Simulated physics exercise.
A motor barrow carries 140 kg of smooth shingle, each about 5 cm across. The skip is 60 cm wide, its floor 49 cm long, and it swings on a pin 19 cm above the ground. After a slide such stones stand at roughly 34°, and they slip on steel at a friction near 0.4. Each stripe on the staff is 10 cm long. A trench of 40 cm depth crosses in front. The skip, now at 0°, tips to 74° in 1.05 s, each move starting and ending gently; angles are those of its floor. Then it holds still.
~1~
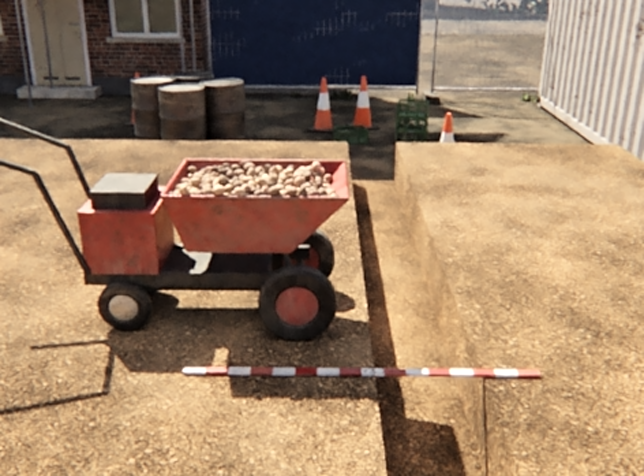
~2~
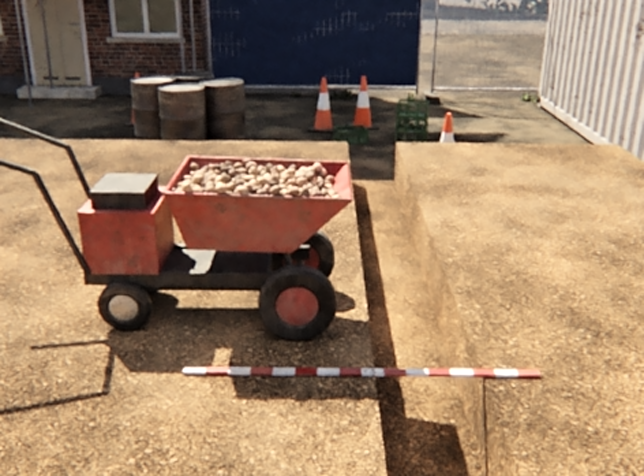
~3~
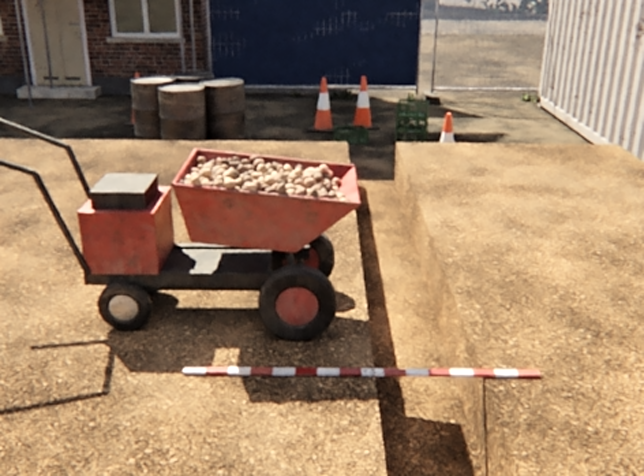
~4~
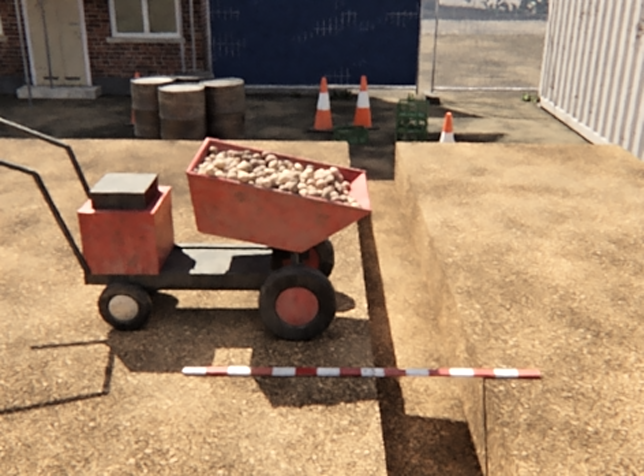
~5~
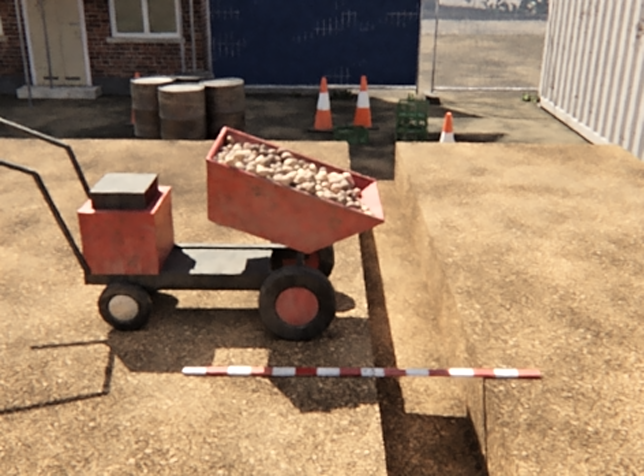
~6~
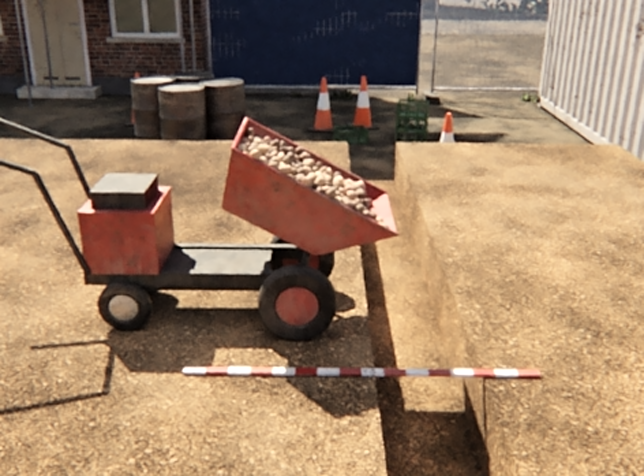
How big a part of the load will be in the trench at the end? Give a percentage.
About 75 per cent.
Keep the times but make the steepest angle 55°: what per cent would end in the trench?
It would be near 60 per cent.
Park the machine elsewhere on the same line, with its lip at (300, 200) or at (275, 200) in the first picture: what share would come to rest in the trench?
About 100 and 100 per cent.
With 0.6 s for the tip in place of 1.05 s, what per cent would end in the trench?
In that case some 60 per cent.
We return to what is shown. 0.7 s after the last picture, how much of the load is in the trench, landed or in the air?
About 45 per cent by then.
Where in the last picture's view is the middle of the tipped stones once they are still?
Near (435, 366).
Then, 0.4 s after the last picture the floor is at 63°, 99 % in the skip, 1 % in the trench; the foremost stones are at (432, 276).
Then, 0.7 s after the last picture the floor is at 74°, 38 % in the skip, 45 % in the trench, 17 % past the trench; the foremost stones are at (531, 318).
Then, 1.1 s after the last picture the floor is at 74°, 7 % in the skip, 68 % in the trench, 25 % past the trench; the foremost stones are past the picture's edge.
Then, 3.0 s after the last picture the floor is at 74°, 0 % in the skip, 75 % in the trench, 25 % past the trench; the foremost stones are past the picture's edge.
